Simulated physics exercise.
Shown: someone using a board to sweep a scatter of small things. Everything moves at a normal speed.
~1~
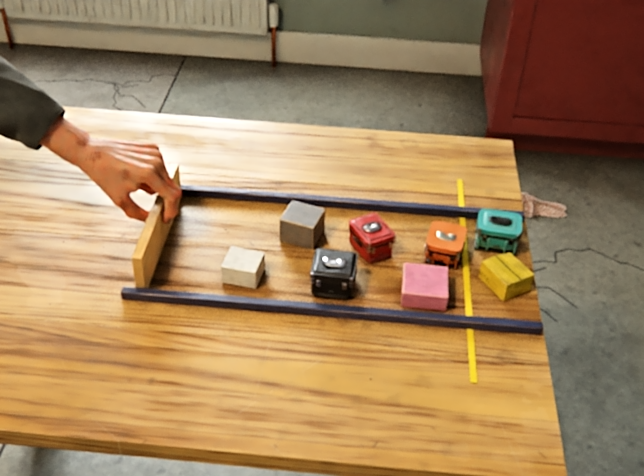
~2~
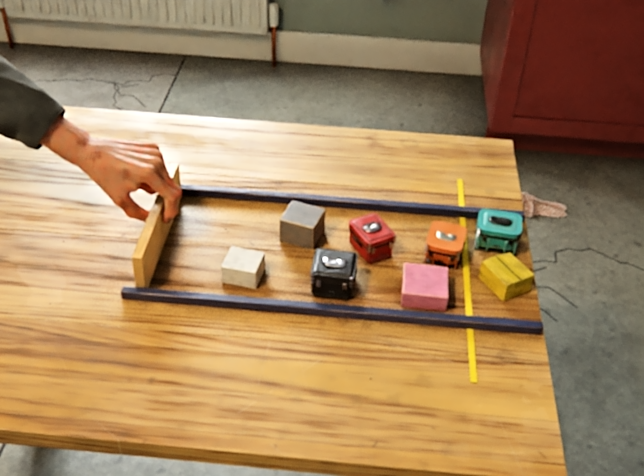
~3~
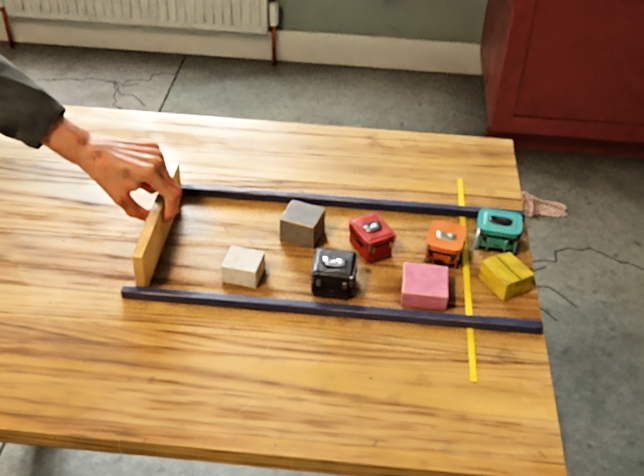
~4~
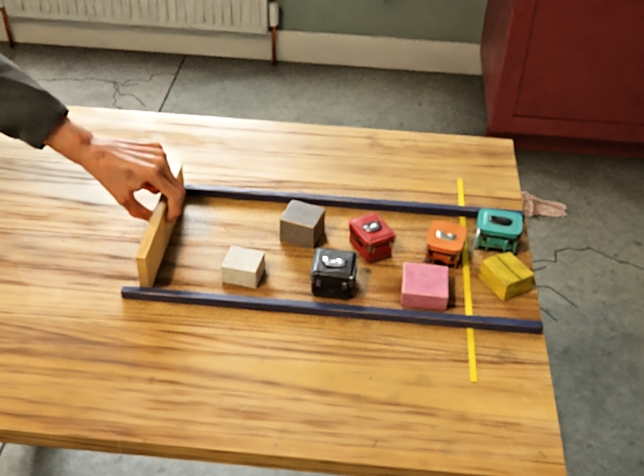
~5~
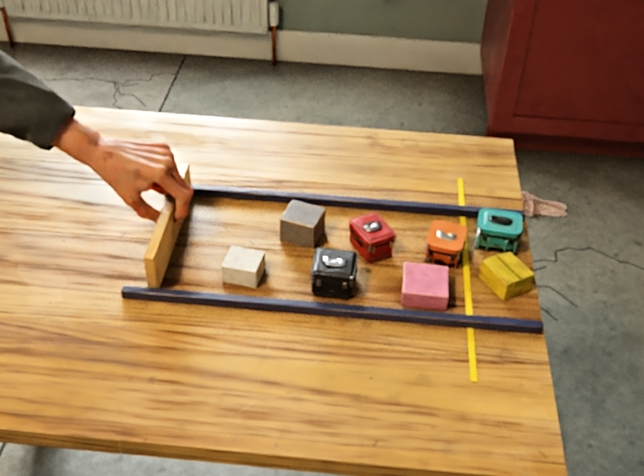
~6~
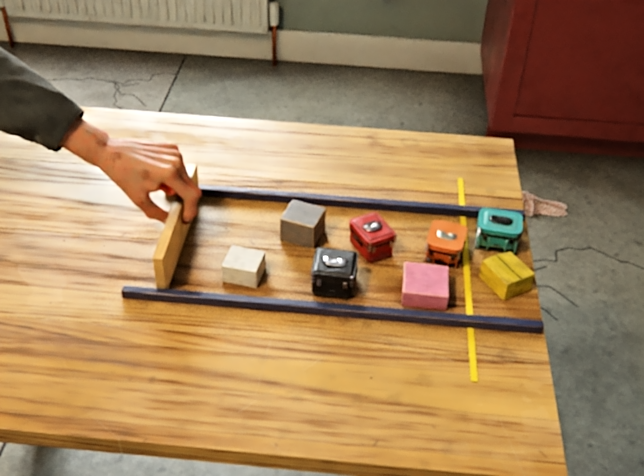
A hand reaching in from the left holds a wooden board upright, keeps it nearly still at first, then slides it slightly rightward between two dark rails, touching none of the scattered objects. The fixed view looks down at a wooden table in a room with a radiator and red cabinet. White, grey, black, red, pink and orange pieces sit left of teal and yellow ones, near a yellow tape line.
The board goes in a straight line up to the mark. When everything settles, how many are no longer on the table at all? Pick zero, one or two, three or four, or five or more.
Three or four are off the table.
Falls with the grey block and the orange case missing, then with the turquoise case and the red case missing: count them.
Falls come to 2 the first time and 2 the other time.
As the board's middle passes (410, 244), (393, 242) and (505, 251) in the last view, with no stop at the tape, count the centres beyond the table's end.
2, 0 and 6.
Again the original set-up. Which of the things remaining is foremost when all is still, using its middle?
Result - foremost is the black case.
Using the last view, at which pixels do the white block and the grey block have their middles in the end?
Roughly (487, 286), and the other roughly (485, 236).
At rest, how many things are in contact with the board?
2.
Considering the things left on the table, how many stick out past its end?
It totals 2.
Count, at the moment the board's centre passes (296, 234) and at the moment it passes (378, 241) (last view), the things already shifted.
Counting first: 3, next 8.
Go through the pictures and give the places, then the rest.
The first frame shows yellow box (506, 276); turquoise case (498, 232); orange case (445, 245); board (159, 224); tape (466, 266).
The second frame shows turquoise case (498, 231); grey block (303, 225).
The third frame shows orange case (445, 244); black case (334, 273).
The fourth frame shows yellow box (506, 275); red case (371, 238).
The fifth frame shows turquoise case (498, 231); white block (244, 266).
The sixth frame shows yellow box (507, 275); turquoise case (499, 230); orange case (446, 244); board (178, 225); tape (466, 265).
A little later, none off yet; yellow box at rest near (507, 275); turquoise case at rest near (499, 230); orange case at rest near (446, 244).
Next, none off yet; yellow box on its side near (558, 299); turquoise case tilted well over near (544, 231); orange case shifted well along near (513, 252).
When it is over, the number that fall off is three or four; down, pink block, orange case, turquoise case and yellow box.
